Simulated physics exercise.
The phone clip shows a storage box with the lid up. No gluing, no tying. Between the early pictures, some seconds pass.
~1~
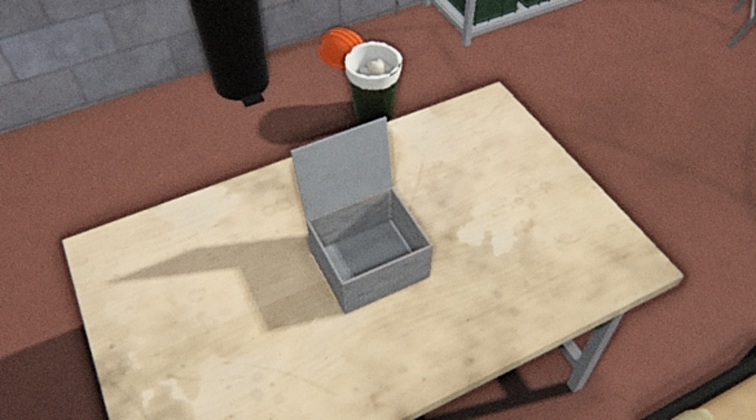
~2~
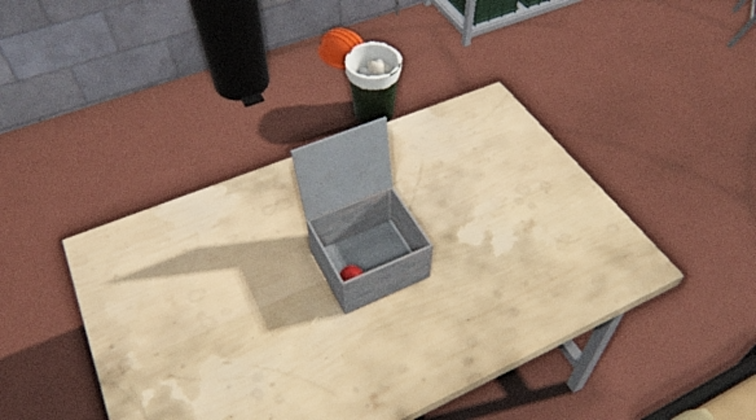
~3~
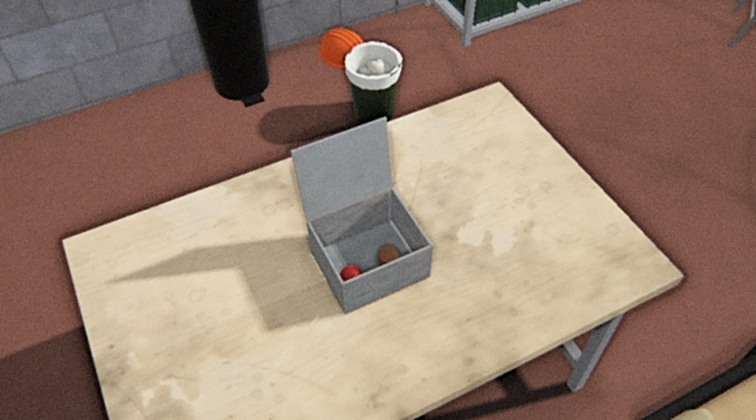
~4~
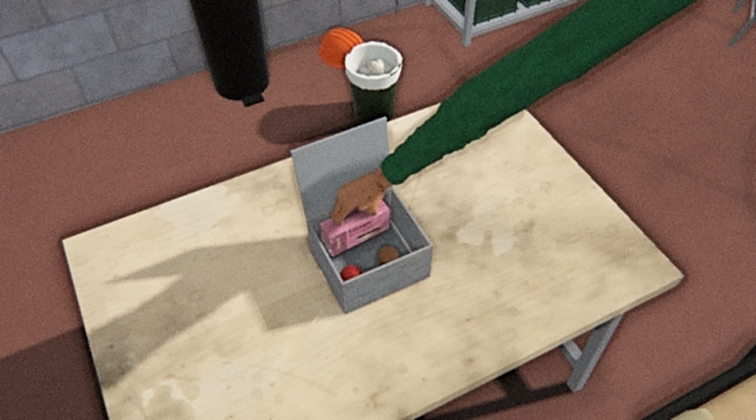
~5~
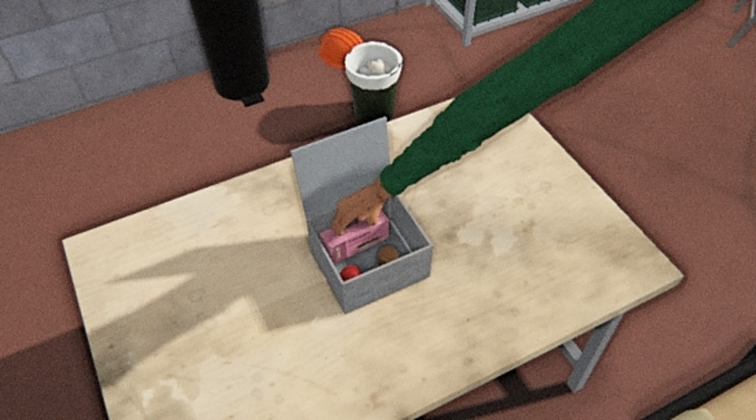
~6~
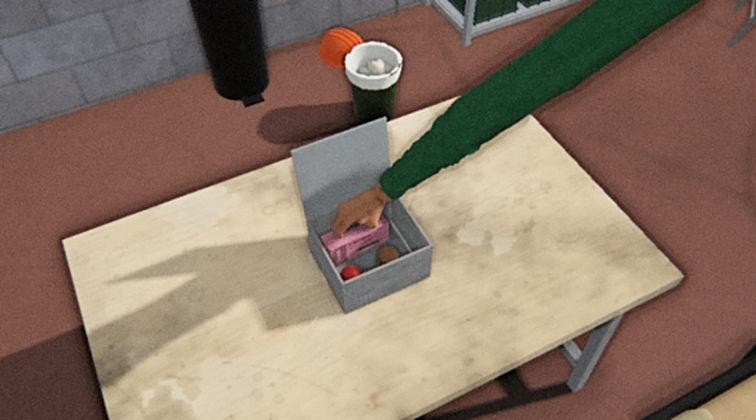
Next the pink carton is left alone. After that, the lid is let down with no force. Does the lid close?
Comes fully down.
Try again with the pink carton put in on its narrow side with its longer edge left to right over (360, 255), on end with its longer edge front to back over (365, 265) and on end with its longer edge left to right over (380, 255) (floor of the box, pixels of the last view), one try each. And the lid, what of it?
So: First go, the lid gets all the way down; second go, it can't get down; third go, it can't get down.
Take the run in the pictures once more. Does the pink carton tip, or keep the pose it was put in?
Simply put, the pink carton remains unturned.
Then, 1.20 s later than the last frame, lid 83° above the rim.
Then, 1.70 s later than the last frame, lid 44° above the rim.
Then, 2.00 s later than the last frame, lid 9° above the rim.
When it is over, lid shut; all 3 as before. End places, in pixels of the last picture, pink carton near (356, 238).
